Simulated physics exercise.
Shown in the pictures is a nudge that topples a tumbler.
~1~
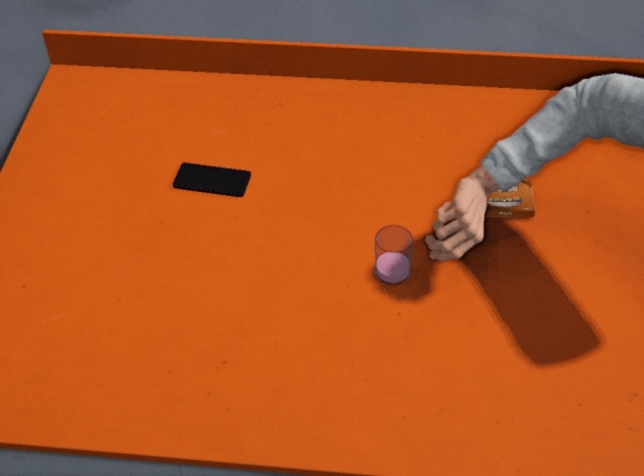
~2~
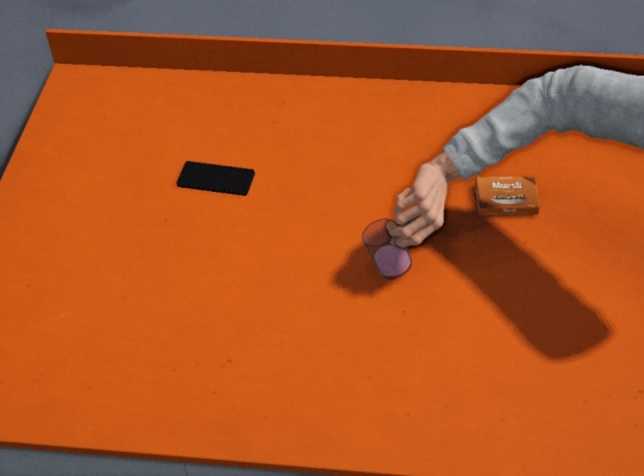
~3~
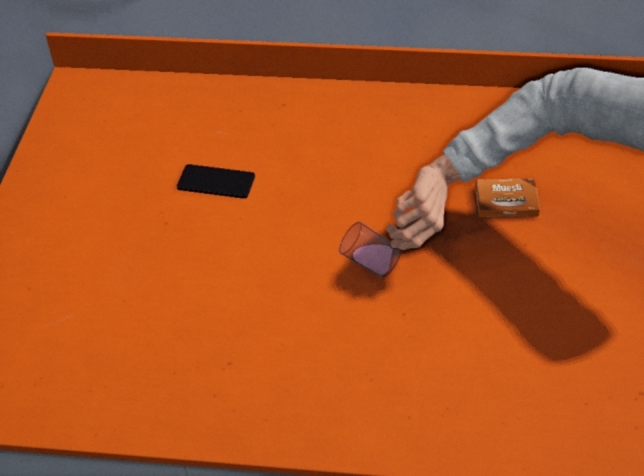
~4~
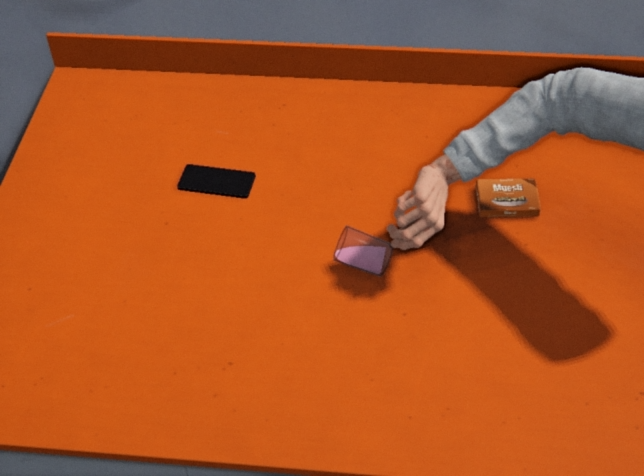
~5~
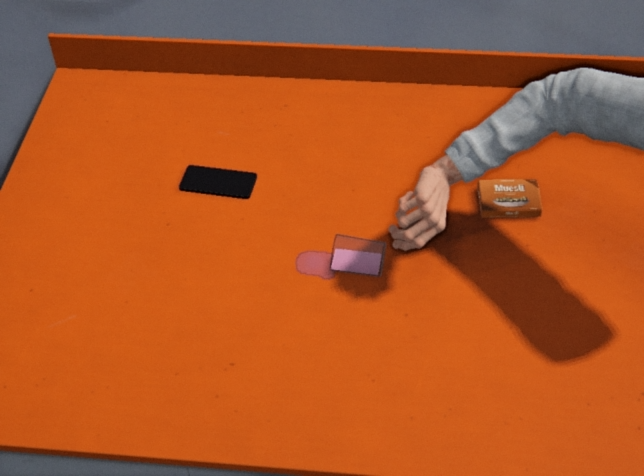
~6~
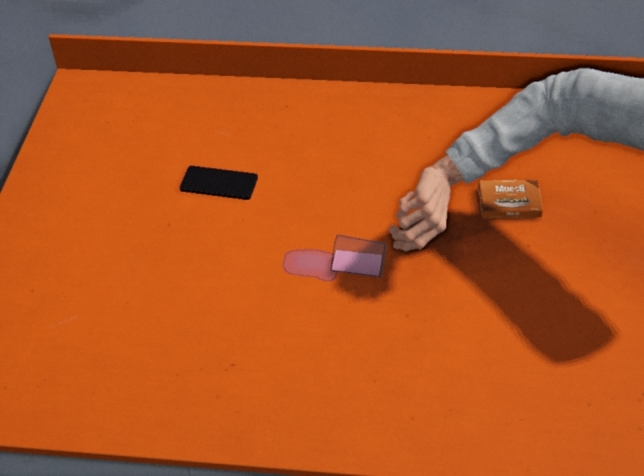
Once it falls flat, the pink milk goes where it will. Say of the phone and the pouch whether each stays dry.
For the phone the answer is that it avoids the spill; for the pouch, that it avoids the spill.
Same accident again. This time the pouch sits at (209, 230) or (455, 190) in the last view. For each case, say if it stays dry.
It gets caught at the first place and is missed at the second.
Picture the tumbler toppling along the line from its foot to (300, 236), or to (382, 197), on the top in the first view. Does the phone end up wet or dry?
Try 1: Gets splashed. Try 2: Stays clear.
Shortly, the puddle covers about as much as a saucer; the phone is still dry; the pouch is still dry.
At the finish, the puddle covers about as much as a saucer; the phone is still dry; the pouch is still dry.
